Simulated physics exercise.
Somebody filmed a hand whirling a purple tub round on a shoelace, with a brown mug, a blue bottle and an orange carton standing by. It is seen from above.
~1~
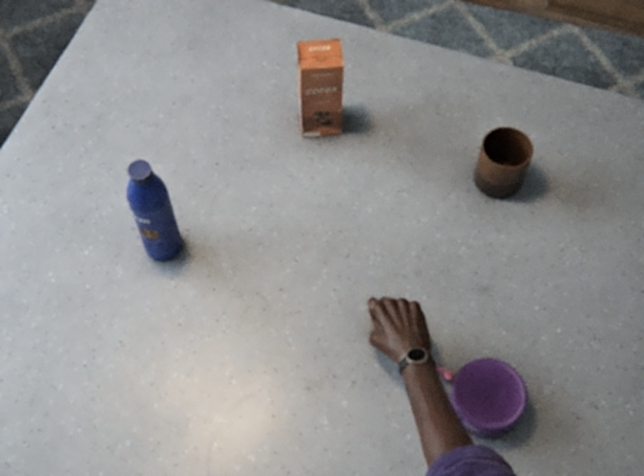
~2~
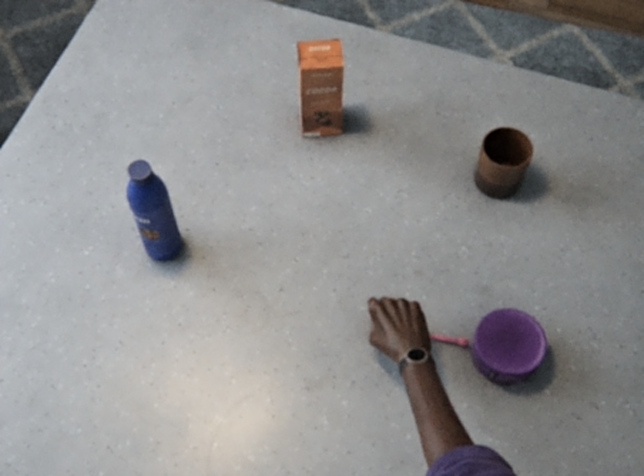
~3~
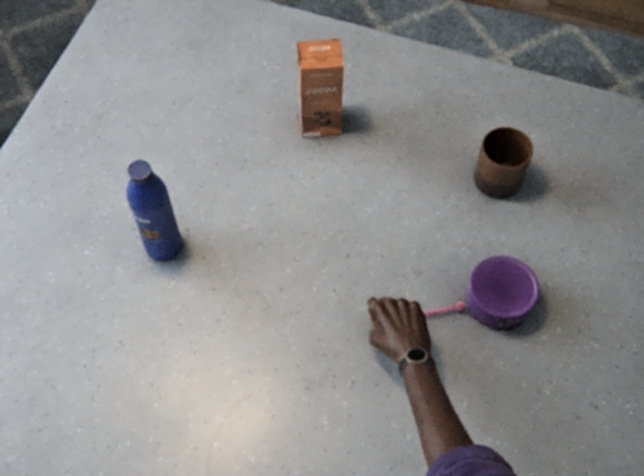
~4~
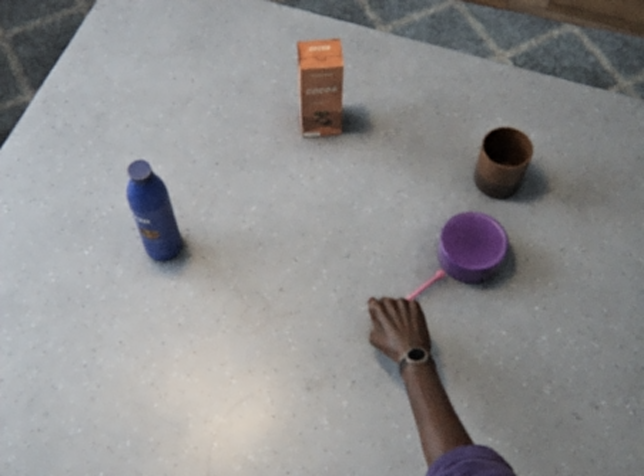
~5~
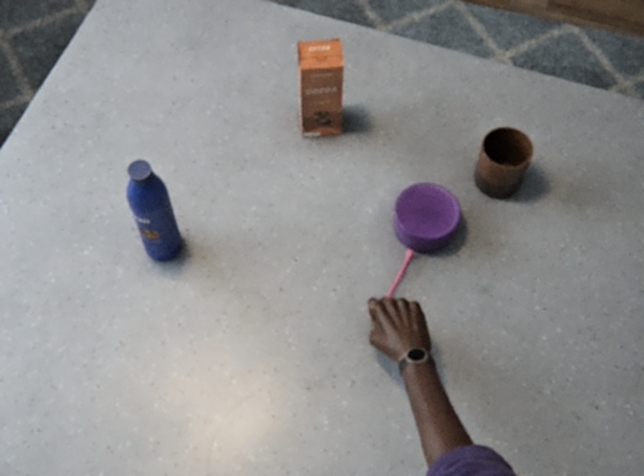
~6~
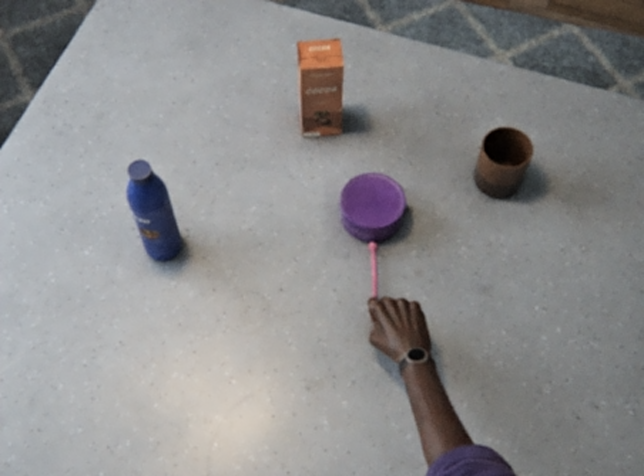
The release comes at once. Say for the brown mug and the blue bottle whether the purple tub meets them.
In the end the brown mug remains clear, the blue bottle takes the knock.
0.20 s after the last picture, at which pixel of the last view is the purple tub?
Near (183, 234).
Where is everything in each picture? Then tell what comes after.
In the first picture, purple tub (490, 393); brown mug (508, 147); blue bottle (139, 169); orange carton (320, 53).
In the second picture, purple tub (511, 341).
In the third picture, purple tub (504, 286).
In the fourth picture, purple tub (474, 240).
In the fifth picture, purple tub (428, 210).
In the sixth picture, purple tub (373, 200); brown mug (508, 147); blue bottle (139, 169); orange carton (320, 53); going round anticlockwise.
Then, 0.08 s after the last picture, tub near (268, 222).
Then, 0.20 s after the last picture, tub near (183, 234); blue bottle pushed aside.
At rest, tub near (176, 235); blue bottle knocked over. The brown mug escapes it and the blue bottle is struck.
